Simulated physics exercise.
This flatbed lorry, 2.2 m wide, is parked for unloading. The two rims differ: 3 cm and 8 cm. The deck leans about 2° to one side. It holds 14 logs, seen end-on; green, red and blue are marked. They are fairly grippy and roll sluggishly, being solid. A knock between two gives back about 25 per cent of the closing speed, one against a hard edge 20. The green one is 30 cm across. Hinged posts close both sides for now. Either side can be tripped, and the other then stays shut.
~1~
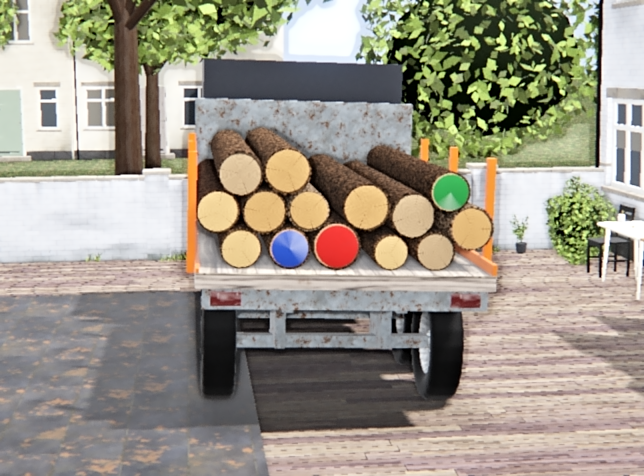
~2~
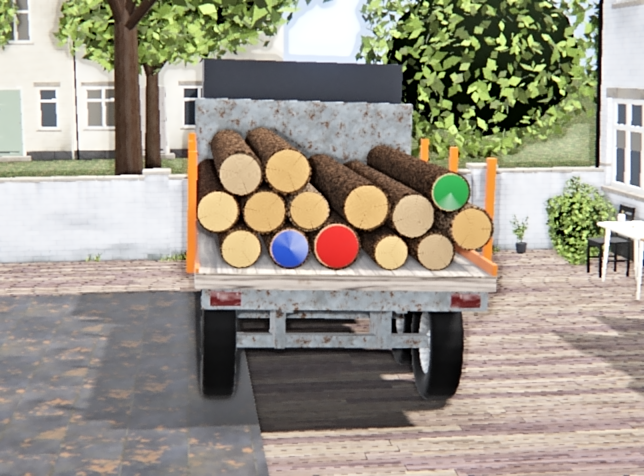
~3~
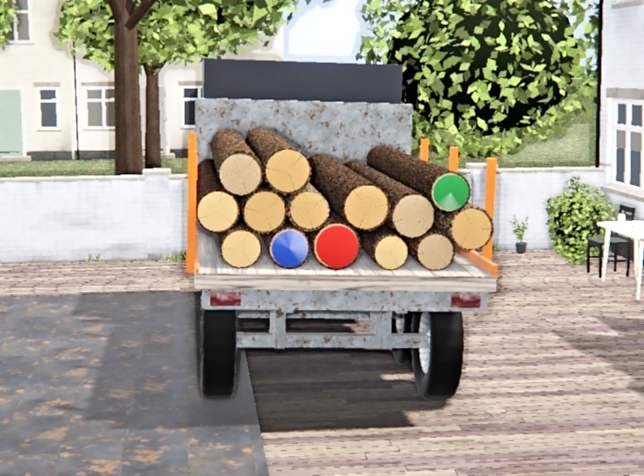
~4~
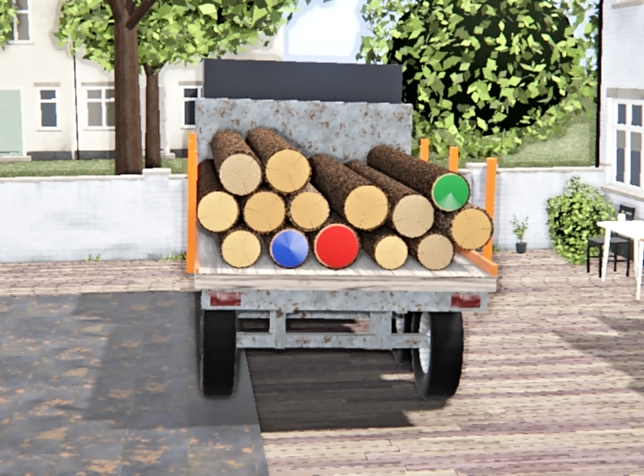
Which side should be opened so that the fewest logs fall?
Choose the right-hand side; it costs 0 where the other costs 2.
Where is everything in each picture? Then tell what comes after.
The first picture shows green (450, 192), red (337, 246), blue (290, 249); the deck slopes 2° down to the right; 5 of the 14 make up the bottom layer; all still.
The second picture shows green (450, 192), red (337, 246), blue (290, 249); rims, left 3 cm, right 8 cm; all still.
The third picture shows green (450, 192), red (337, 246), blue (290, 249); side tops at (193, 157) and (492, 164); nothing moves.
The fourth picture shows green (450, 192), red (337, 246), blue (290, 249); all still.
Side on the left freed, after 1.1 s, green is up on others, 35 cm from the right edge; red is on the deck, 100 cm from the left edge; blue is on the deck, 70 cm from the left edge; 2 gone from the deck.
Side on the left freed, at the end, green is up on others, 35 cm from the right edge; red is on the deck, 100 cm from the left edge; blue is on the deck, 70 cm from the left edge; 2 gone from the deck.
Side on the right freed, after 0.6 s, green is up on others, 30 cm from the right edge; red is on the deck, 100 cm from the left edge; blue is on the deck, 70 cm from the left edge; 0 gone from the deck.
Side on the right freed, at the end, green is up on others, 30 cm from the right edge; red is on the deck, 100 cm from the left edge; blue is on the deck, 70 cm from the left edge; 0 gone from the deck.
